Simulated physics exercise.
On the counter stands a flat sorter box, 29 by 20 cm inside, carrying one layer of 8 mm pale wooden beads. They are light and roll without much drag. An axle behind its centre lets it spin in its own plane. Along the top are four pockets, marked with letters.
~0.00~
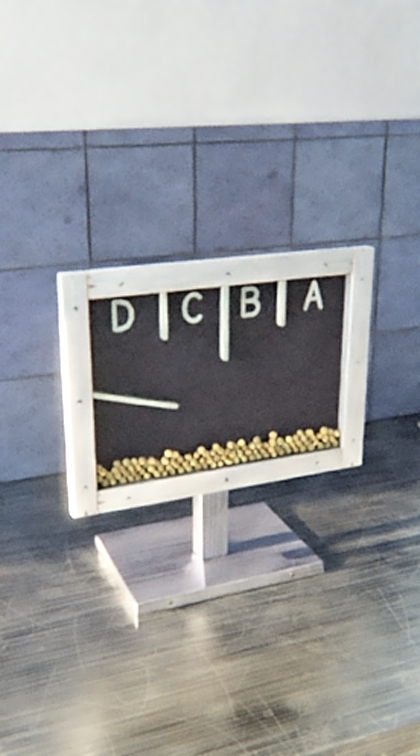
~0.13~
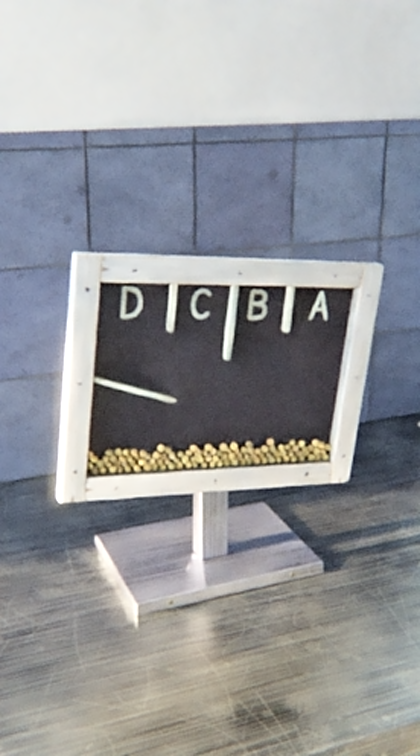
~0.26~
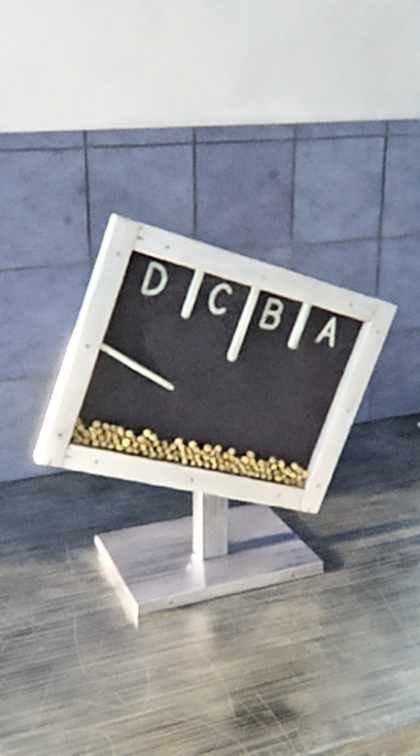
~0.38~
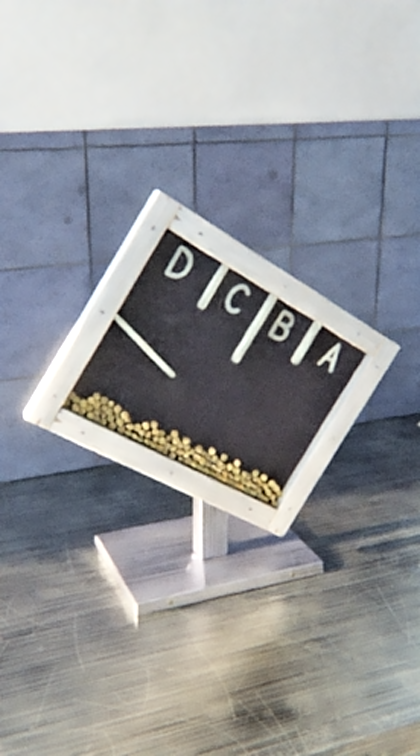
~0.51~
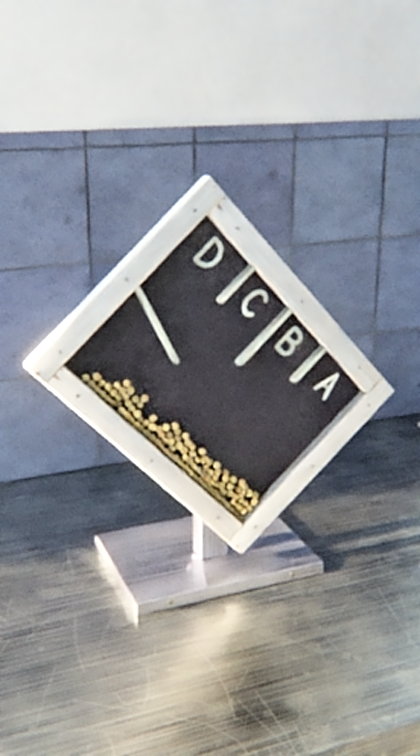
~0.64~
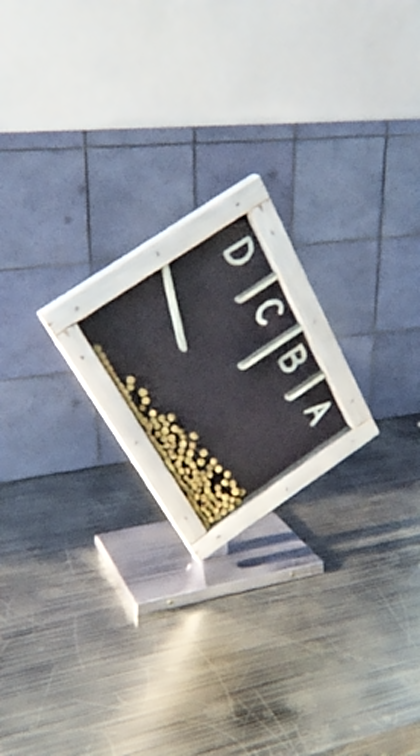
On a counter, a framed box turns clockwise as small yellowish beads slide and bunch together.
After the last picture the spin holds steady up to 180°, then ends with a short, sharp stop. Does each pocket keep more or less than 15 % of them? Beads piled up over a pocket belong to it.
A more, B less, C less, D less than 15 %.
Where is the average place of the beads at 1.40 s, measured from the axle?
Some 9 cm left and 9 cm below.
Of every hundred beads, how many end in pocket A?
Some 90 per cent.
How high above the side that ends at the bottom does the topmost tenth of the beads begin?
About 8 cm.
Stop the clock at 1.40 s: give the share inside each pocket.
Pocket A: 35; pocket B: 0; pocket C: 0; pocket D: 0.
By 1.02 s it has turned 104°, the beads' middle is 5 cm left of and 11 cm below the axle; inside pockets, A 10 %.
By 1.40 s it has turned 145°, the beads' middle is 9 cm left of and 9 cm below the axle; inside pockets, A 35 %.
By 1.79 s it has turned 180°, the beads' middle is 11 cm left of and 5 cm below the axle; inside pockets, A 55 %.
Settled by 3.1 s, A 90 %, B 10 %, C 0 %, D 0 %.
